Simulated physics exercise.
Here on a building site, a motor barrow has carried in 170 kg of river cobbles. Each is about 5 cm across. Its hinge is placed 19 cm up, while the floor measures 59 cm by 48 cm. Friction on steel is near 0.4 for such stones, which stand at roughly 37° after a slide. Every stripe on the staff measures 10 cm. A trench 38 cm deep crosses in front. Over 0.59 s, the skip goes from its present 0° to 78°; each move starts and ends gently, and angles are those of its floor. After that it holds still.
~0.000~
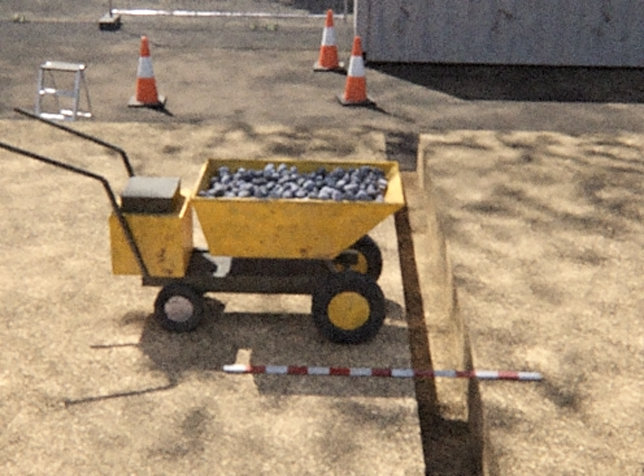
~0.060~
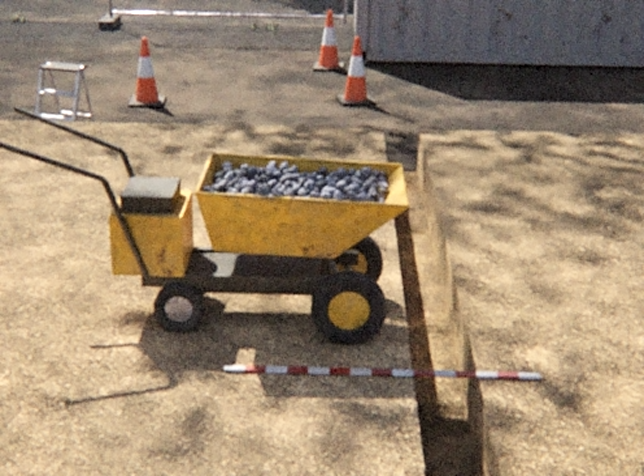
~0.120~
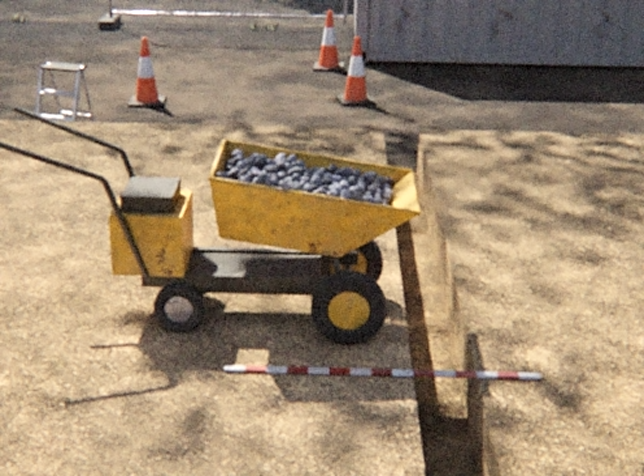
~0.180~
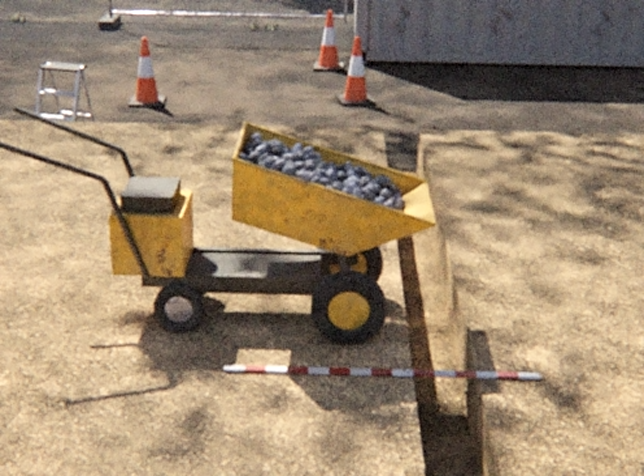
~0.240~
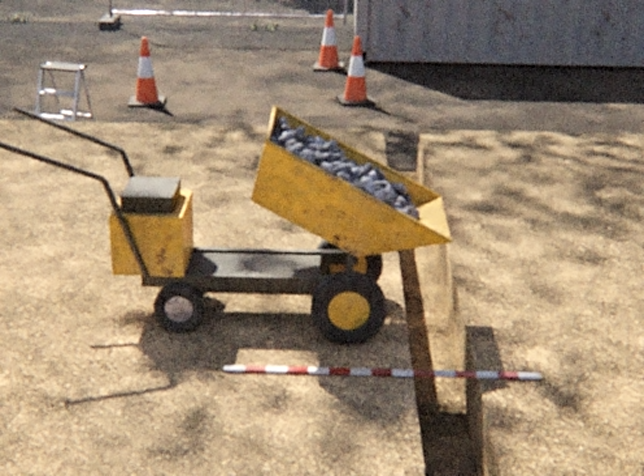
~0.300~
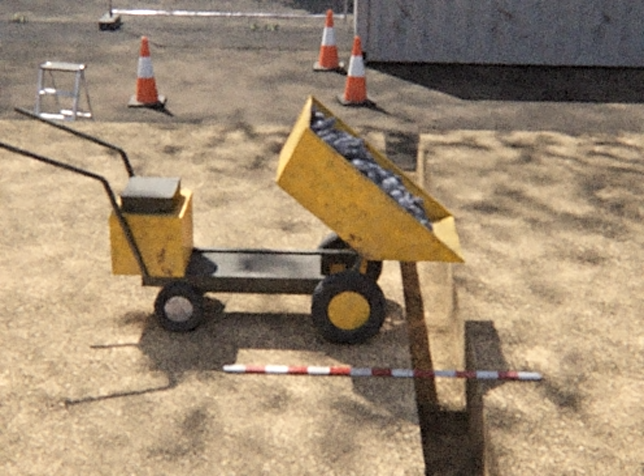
In the video, a yellow motor barrow loaded with grey stones stands beside a narrow trench on sandy ground, and its skip tilts steadily steeper toward the right, its rear rising high while the stones stay inside.
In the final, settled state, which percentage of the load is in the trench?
1 per cent is in the trench.
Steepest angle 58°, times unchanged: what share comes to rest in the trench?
I'd guess some 15 in a hundred.
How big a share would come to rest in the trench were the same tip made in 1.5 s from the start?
It would be near 0 per cent.
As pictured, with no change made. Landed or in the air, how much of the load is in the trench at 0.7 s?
0 per cent or so by then.
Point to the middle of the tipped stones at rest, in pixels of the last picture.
Somewhere around (574, 320) in the last picture.
After 0.4 s the floor is at 65°; 100 % in the skip; the foremost stones are at (462, 269).
After 0.7 s the floor is at 78°; 51 % in the skip, 49 % past the trench; the foremost stones are at (561, 311).
After 1.0 s the floor is at 78°; 13 % in the skip, 87 % past the trench; the foremost stones are past the picture's edge.
After 3.0 s the floor is at 78°; 10 % in the skip, 1 % in the trench, 88 % past the trench; the foremost stones are past the picture's edge.
